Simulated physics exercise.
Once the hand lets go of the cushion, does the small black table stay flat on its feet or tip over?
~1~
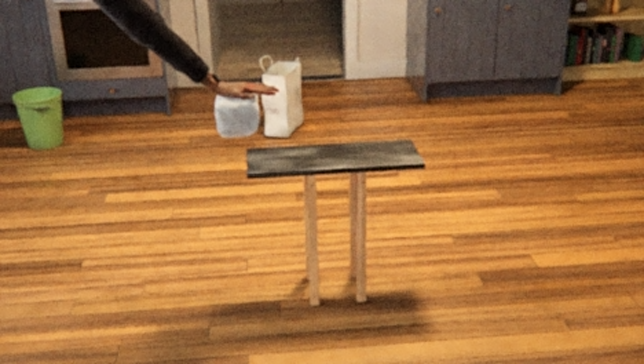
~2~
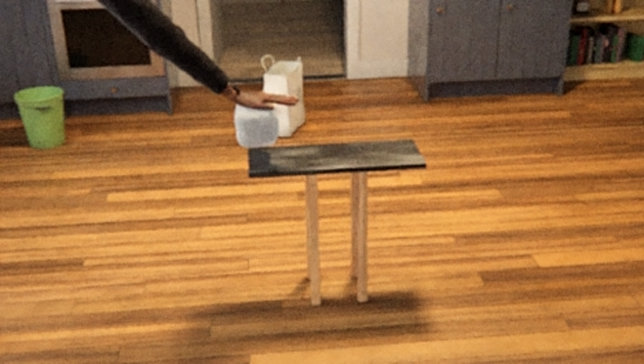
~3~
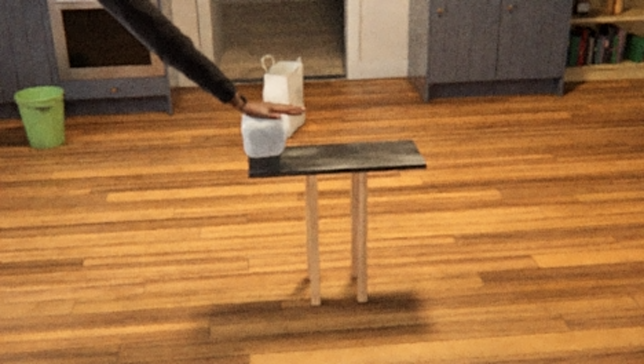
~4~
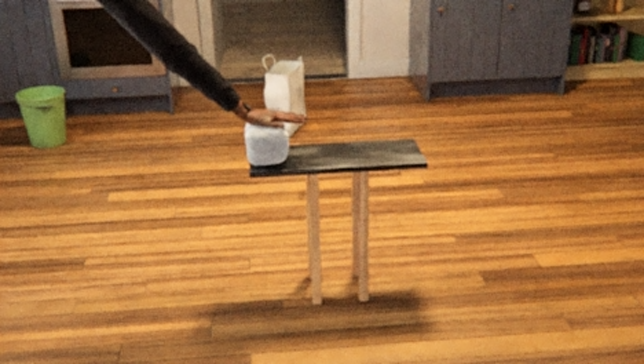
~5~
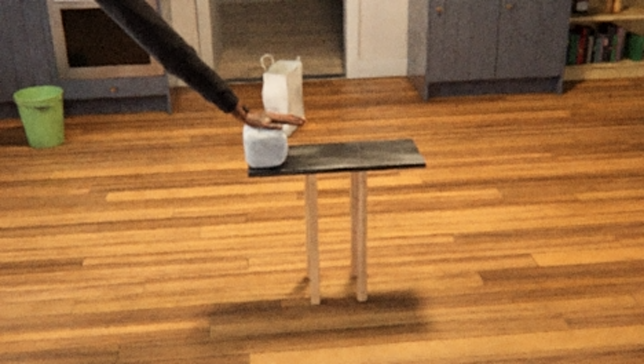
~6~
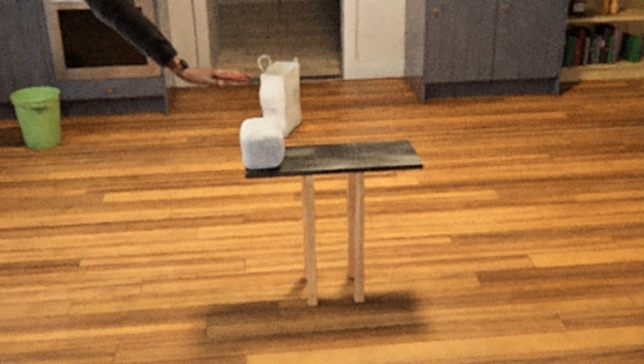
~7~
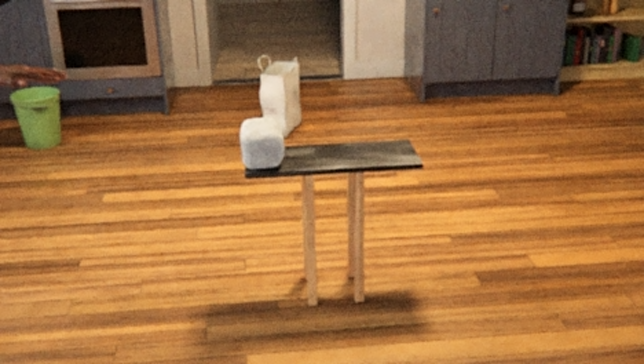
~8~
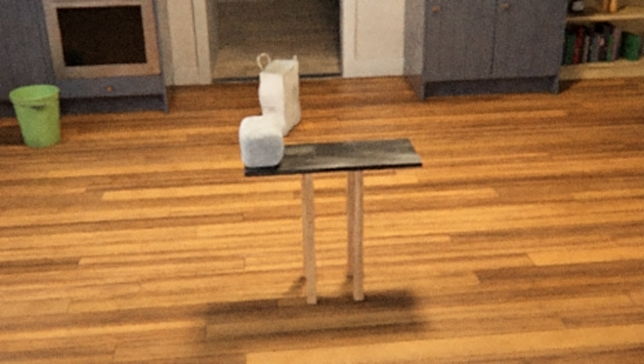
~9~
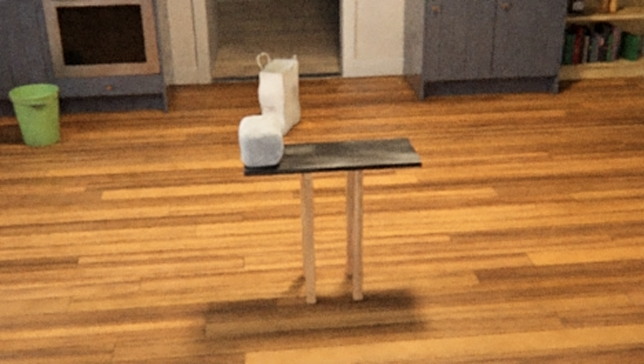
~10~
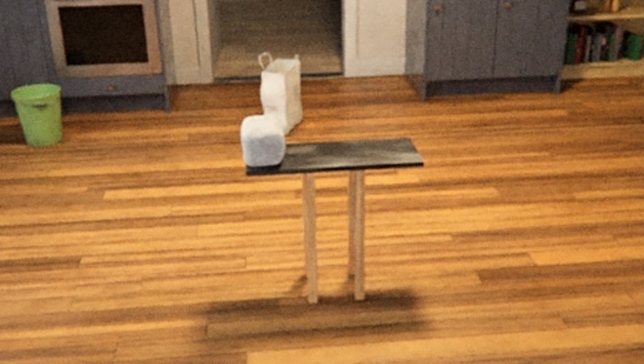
The small black table stays flat on its feet, with the cushion resting on its left end.
